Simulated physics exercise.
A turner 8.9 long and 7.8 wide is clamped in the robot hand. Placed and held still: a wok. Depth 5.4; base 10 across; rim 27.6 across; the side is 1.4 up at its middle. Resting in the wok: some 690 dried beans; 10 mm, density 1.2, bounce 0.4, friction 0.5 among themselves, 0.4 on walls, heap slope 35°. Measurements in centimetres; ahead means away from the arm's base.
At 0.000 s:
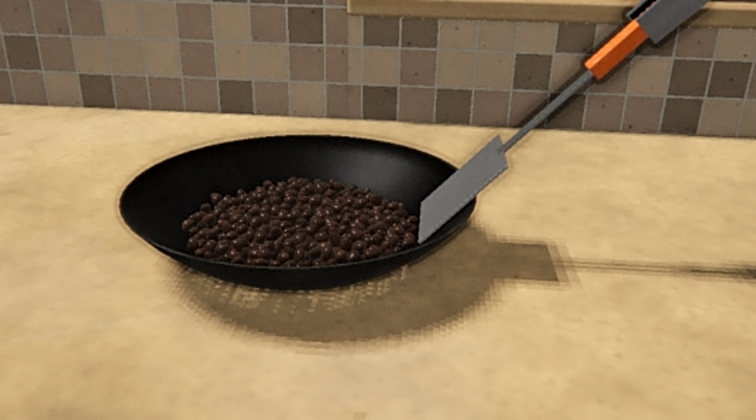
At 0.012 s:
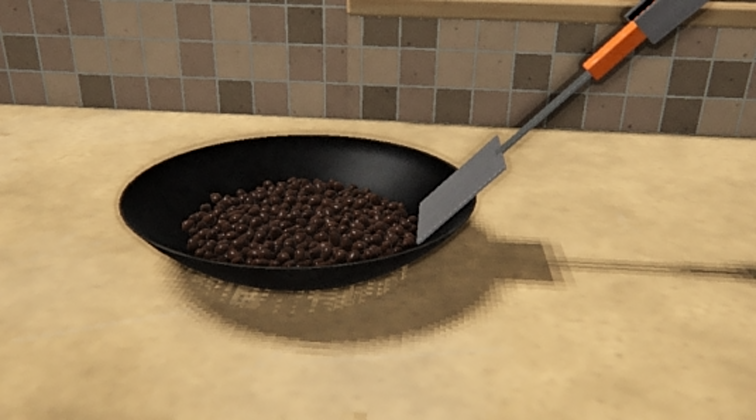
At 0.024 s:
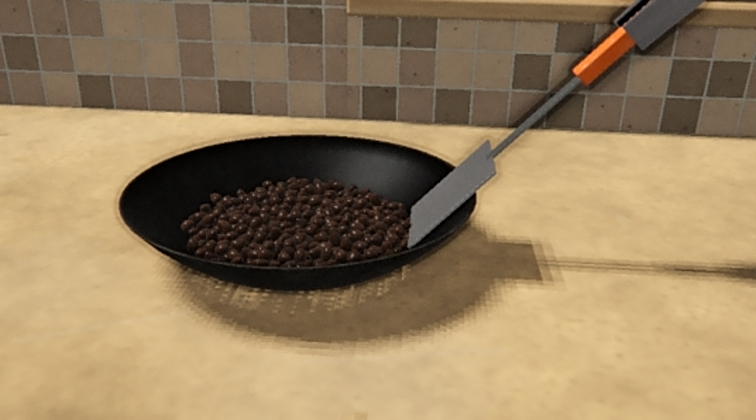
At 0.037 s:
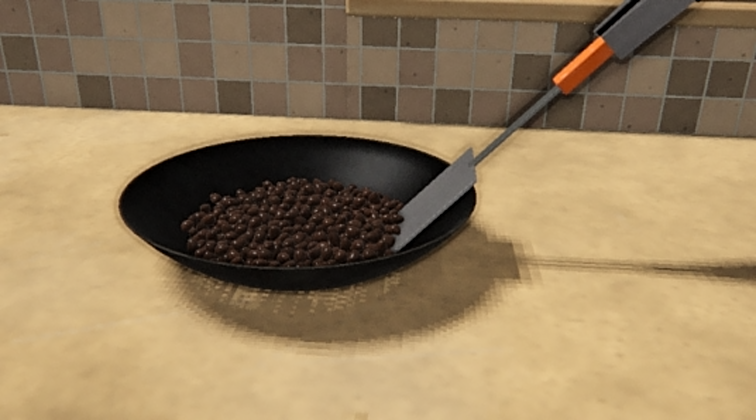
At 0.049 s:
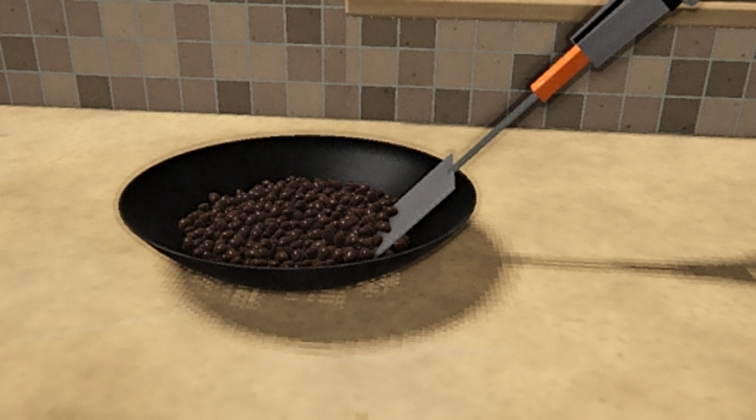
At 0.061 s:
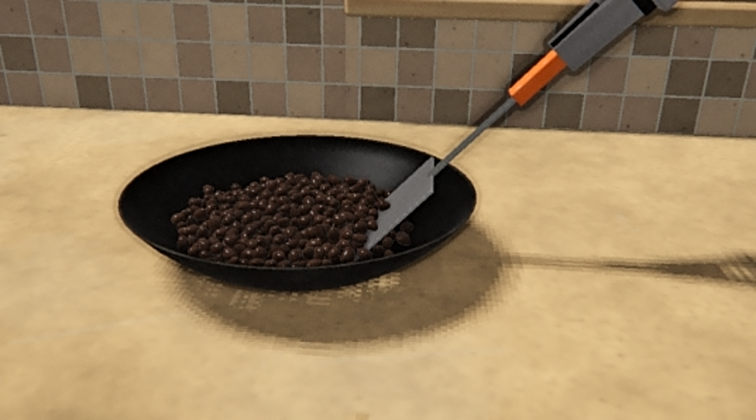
The footage shows a gray turner with an orange band on its handle moving left and slightly downward into a black wok of dark brown beans, nudging the pile slightly left while the wok stays still on a tan countertop.
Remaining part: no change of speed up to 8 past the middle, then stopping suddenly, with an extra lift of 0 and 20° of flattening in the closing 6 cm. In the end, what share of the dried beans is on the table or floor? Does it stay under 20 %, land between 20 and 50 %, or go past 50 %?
It lands between 20 and 50 %.
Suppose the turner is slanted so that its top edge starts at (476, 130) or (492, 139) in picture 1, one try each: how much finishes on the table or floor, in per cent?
About 35% and 30%.
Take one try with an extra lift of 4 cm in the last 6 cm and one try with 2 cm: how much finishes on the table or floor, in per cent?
Roughly 30 per cent, then 40 per cent.
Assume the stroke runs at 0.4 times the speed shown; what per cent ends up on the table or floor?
About 15 per cent.
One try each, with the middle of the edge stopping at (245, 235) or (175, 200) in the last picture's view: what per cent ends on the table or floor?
First try about 10 percent, second about 45 percent.
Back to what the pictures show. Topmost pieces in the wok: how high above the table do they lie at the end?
Some 6.5 cm above the table.
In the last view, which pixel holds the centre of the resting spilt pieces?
Resting centre: About (57, 234).
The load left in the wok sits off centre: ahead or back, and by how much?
Ahead of centre, roughly 5.0 centimetres.
After 0.09 s, sloping 47°, highest piece 5 above the table; 691 in the wok.
After 0.12 s, sloping 42°, highest piece 7 above the table; 691 in the wok.
After 0.34 s, sloping 27°, highest piece 7 above the table; 497 in the wok, 175 on the table or floor, 19 on the blade or in flight.
After 1.39 s, sloping 27°, highest piece 6 above the table; 494 in the wok, 197 on the table or floor.
In the end, 494 in the wok, 197 on the table or floor. That is 29 % on the table or floor.
